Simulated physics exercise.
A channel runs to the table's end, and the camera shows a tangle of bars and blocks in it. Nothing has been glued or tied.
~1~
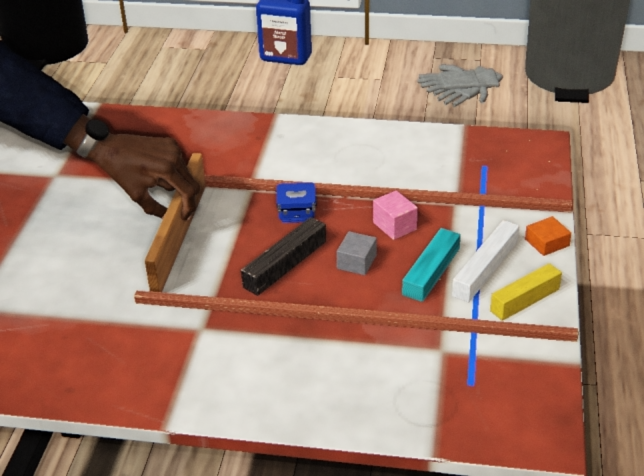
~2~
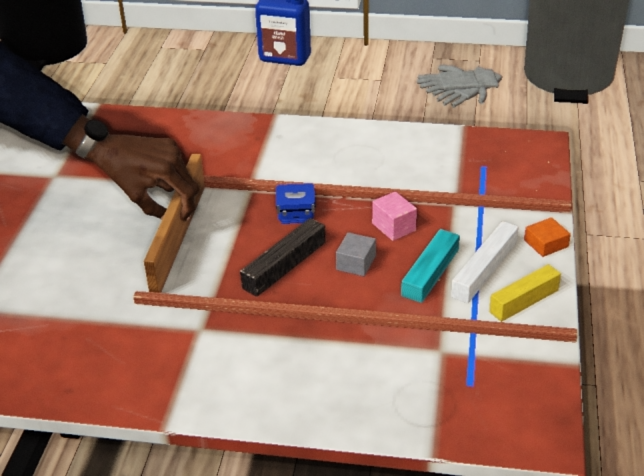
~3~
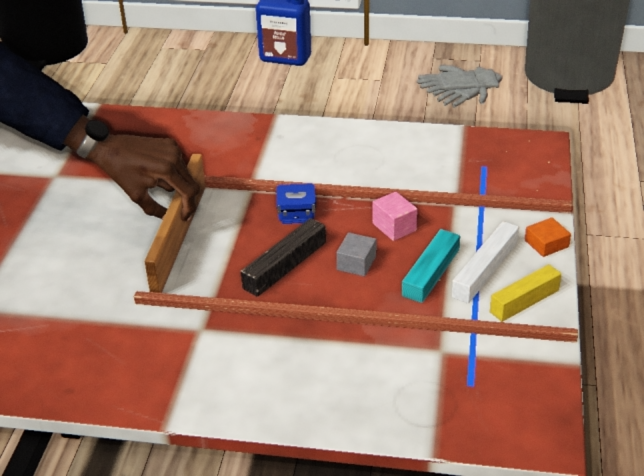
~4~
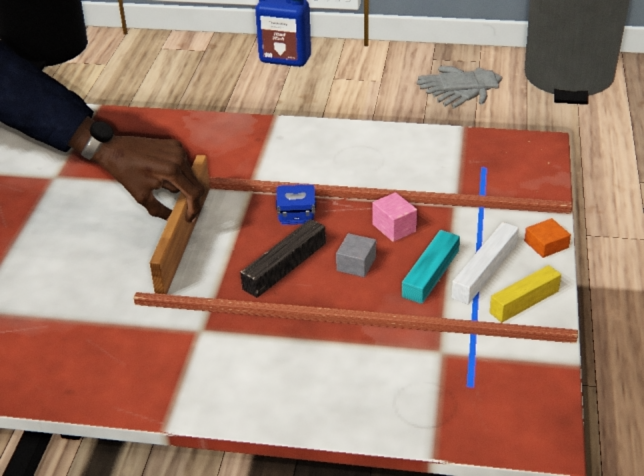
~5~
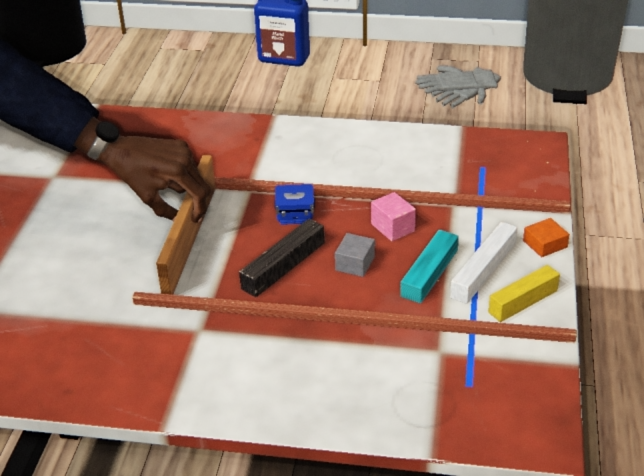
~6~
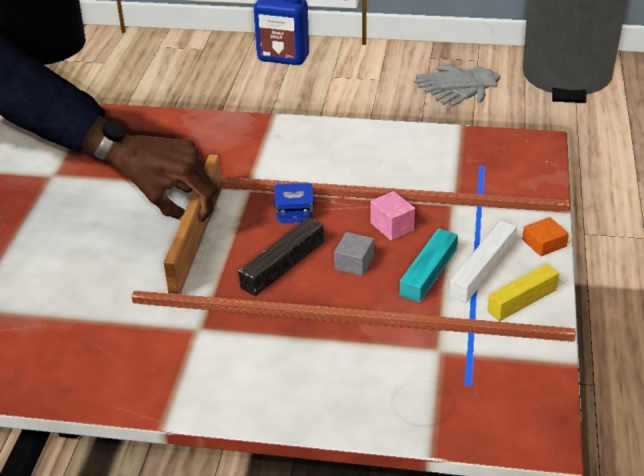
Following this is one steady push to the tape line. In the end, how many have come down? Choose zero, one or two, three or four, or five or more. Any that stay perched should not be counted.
By the end, one or two have come down.
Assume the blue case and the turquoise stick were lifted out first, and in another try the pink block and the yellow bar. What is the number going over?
It would be 0 and 1.
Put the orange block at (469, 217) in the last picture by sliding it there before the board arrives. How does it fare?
Result: The orange block remains aboard.
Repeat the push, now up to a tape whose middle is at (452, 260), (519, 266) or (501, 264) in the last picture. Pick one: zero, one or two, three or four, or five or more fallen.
Tape by tape, the falls would be none at all, then at least five, then 3 or 4.
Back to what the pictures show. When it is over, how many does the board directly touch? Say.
That number would be 2.
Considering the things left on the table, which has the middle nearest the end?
That would be the white bar.
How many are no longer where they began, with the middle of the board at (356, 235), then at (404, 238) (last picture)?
First 4, then 6.
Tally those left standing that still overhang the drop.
Overhanging: 0.
Soon after, none off yet; orange block at rest near (545, 237); yellow bar at rest near (523, 292); white bar at rest near (484, 260).
By the end, the number that fall off is one or two; fallen, yellow bar and orange block.
